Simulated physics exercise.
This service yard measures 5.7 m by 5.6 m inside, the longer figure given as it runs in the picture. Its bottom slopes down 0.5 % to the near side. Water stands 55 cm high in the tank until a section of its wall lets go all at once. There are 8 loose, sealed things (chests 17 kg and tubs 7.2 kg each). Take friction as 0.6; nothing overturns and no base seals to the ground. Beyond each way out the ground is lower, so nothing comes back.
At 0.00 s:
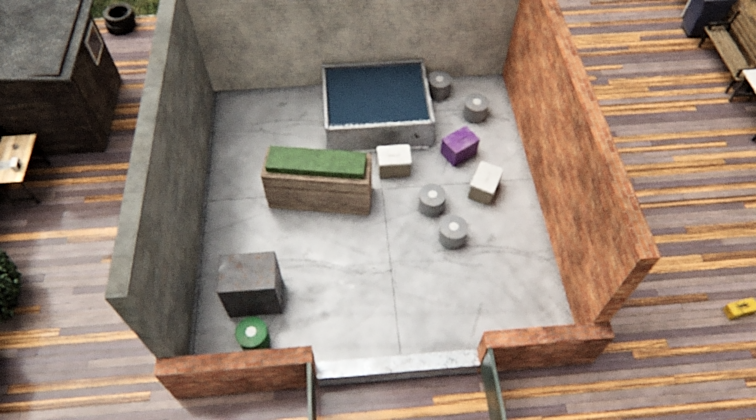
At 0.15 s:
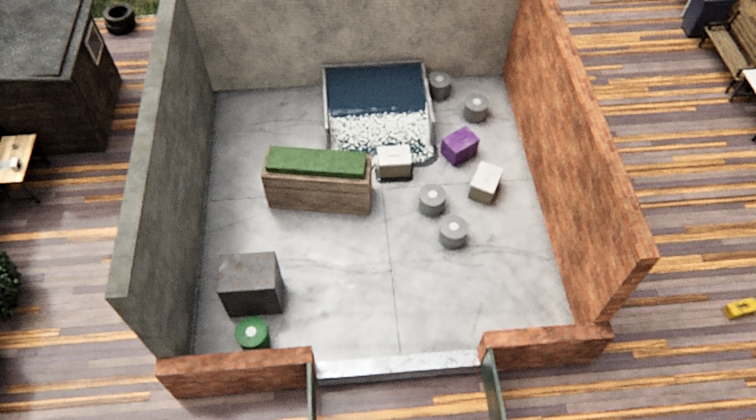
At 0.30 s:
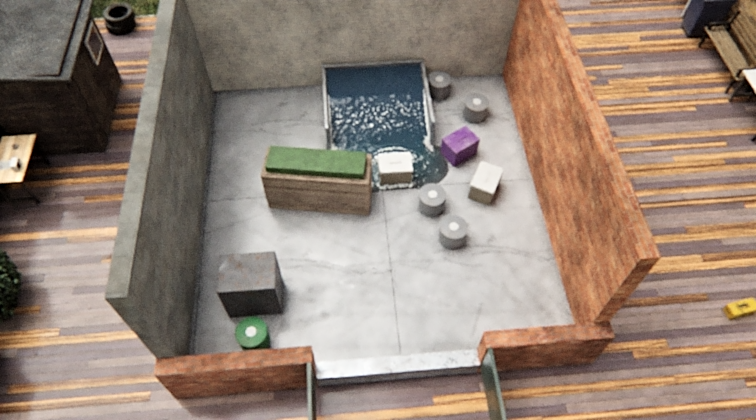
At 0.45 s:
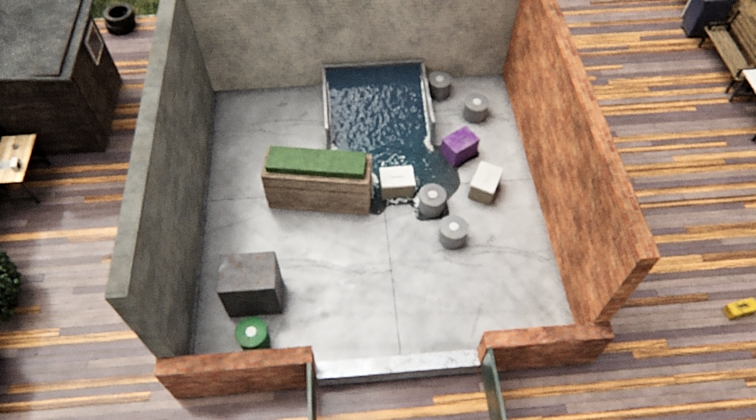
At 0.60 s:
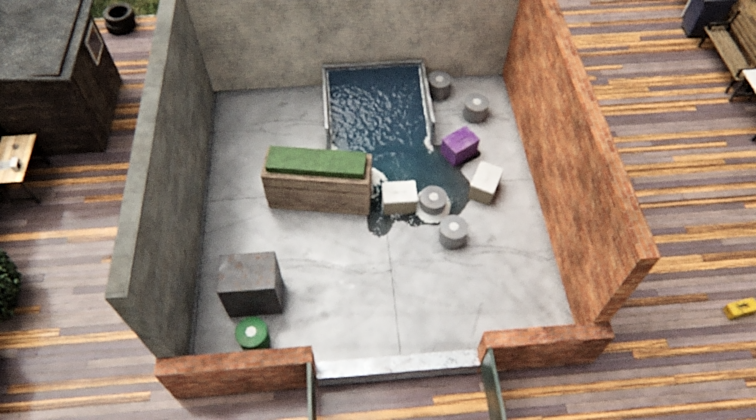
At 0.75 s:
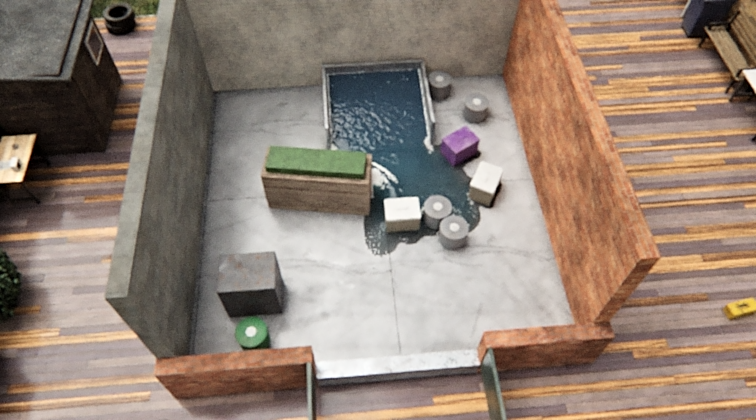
In a walled yard, water pours from an open-fronted tank at the back and spreads over the pale floor past a planter, pushing a white chest slowly toward the near side and then nudging a grey tub slightly.
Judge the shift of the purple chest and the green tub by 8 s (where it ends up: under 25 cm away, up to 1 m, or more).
The purple chest barely shifts, the green tub is nudged along.
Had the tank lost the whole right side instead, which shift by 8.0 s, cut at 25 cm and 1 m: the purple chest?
Then the purple chest travels far.
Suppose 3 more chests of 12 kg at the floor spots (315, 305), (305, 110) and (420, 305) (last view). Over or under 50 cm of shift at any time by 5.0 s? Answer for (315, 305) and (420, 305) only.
In that order: Less, over.
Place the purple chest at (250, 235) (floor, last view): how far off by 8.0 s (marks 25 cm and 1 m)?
It holds its place.
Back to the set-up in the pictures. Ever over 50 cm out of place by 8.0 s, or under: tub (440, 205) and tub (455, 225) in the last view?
In turn: More, over.
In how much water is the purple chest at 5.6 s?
Roughly 2 cm.
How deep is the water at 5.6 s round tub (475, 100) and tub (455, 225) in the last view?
About 1 and 6 cm.
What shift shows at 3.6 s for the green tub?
About 0 cm.
After 1.6 s the purple chest is near (461, 139), 0.0 m from its start, aground; the green tub is near (251, 332), 0.0 m from its start, aground; 0 of 8 are out; 1 afloat.
After 3.6 s the purple chest is near (461, 139), 0.0 m from its start, aground; the green tub is near (251, 332), 0.0 m from its start, aground; 2 of 8 are out; 1 afloat.
After 5.6 s the purple chest is near (461, 139), 0.0 m from its start, aground; the green tub is near (251, 332), 0.0 m from its start, aground; 2 of 8 are out; 1 afloat.
After 8.0 s the purple chest is near (461, 139), 0.0 m from its start, aground; the green tub is near (209, 314), 0.7 m from its start, afloat; 2 of 8 are out; 1 afloat.
